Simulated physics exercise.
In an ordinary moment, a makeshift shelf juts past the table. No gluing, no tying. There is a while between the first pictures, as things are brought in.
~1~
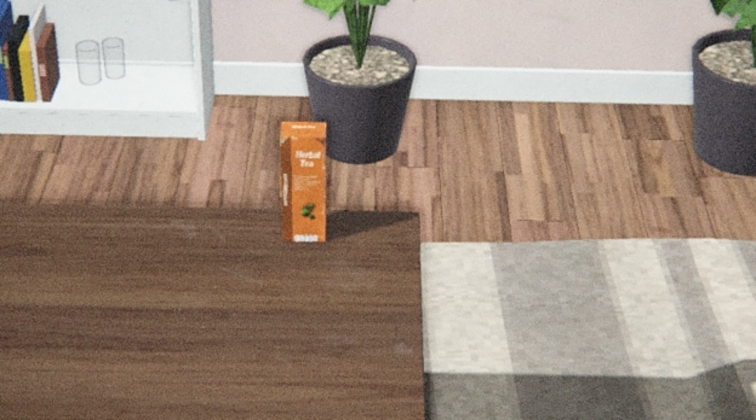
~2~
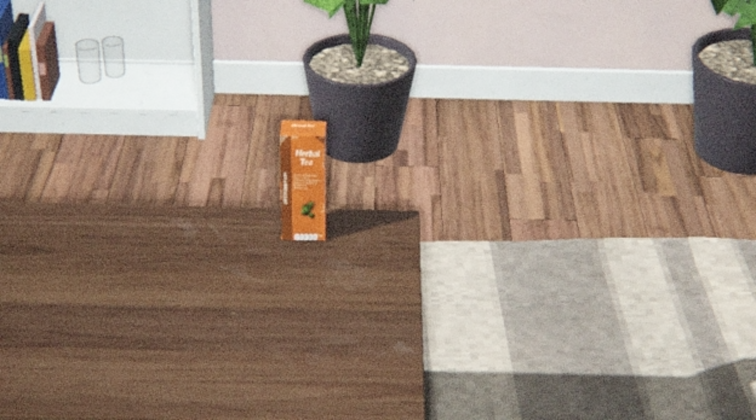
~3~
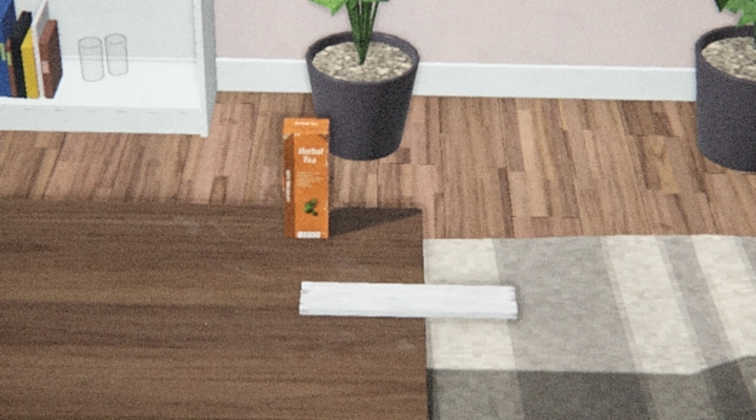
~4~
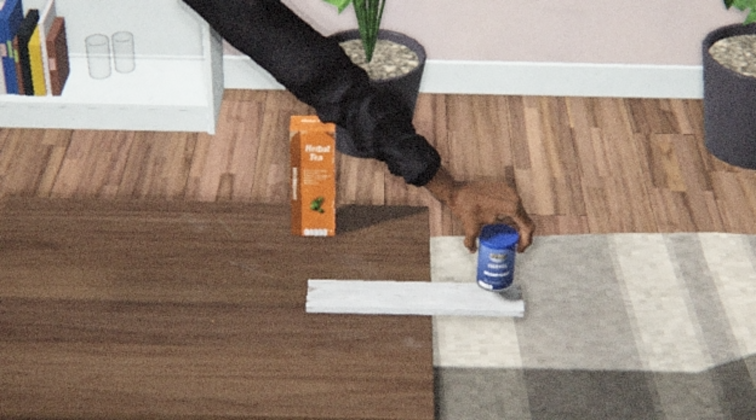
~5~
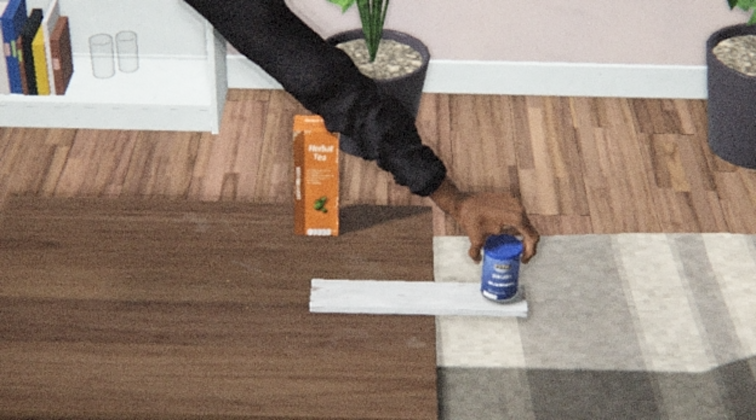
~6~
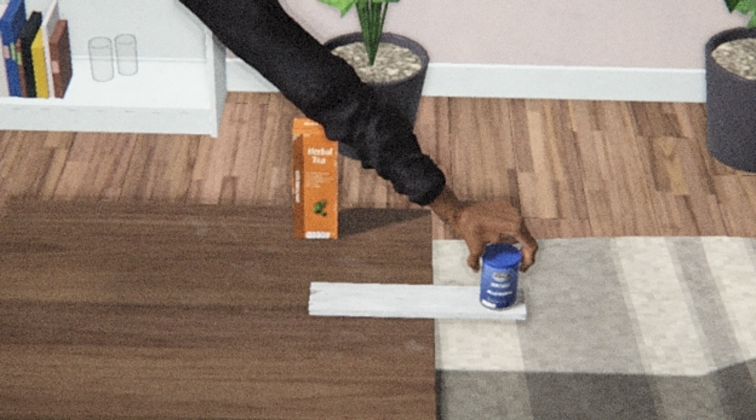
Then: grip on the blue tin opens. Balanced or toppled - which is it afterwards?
Toppled.
Then, 0.40 s later than the last frame, blue tin now down on the floor or falling; white plank tilted by 63°.
Then, 0.50 s later than the last frame, white plank now down on the floor or falling.
Then, 0.60 s later than the last frame, things are still on the move.
Then, 0.80 s later than the last frame, as before.
When it is over, down on the floor or falling, white plank and blue tin; orange carton as before. The plank tips off the edge.
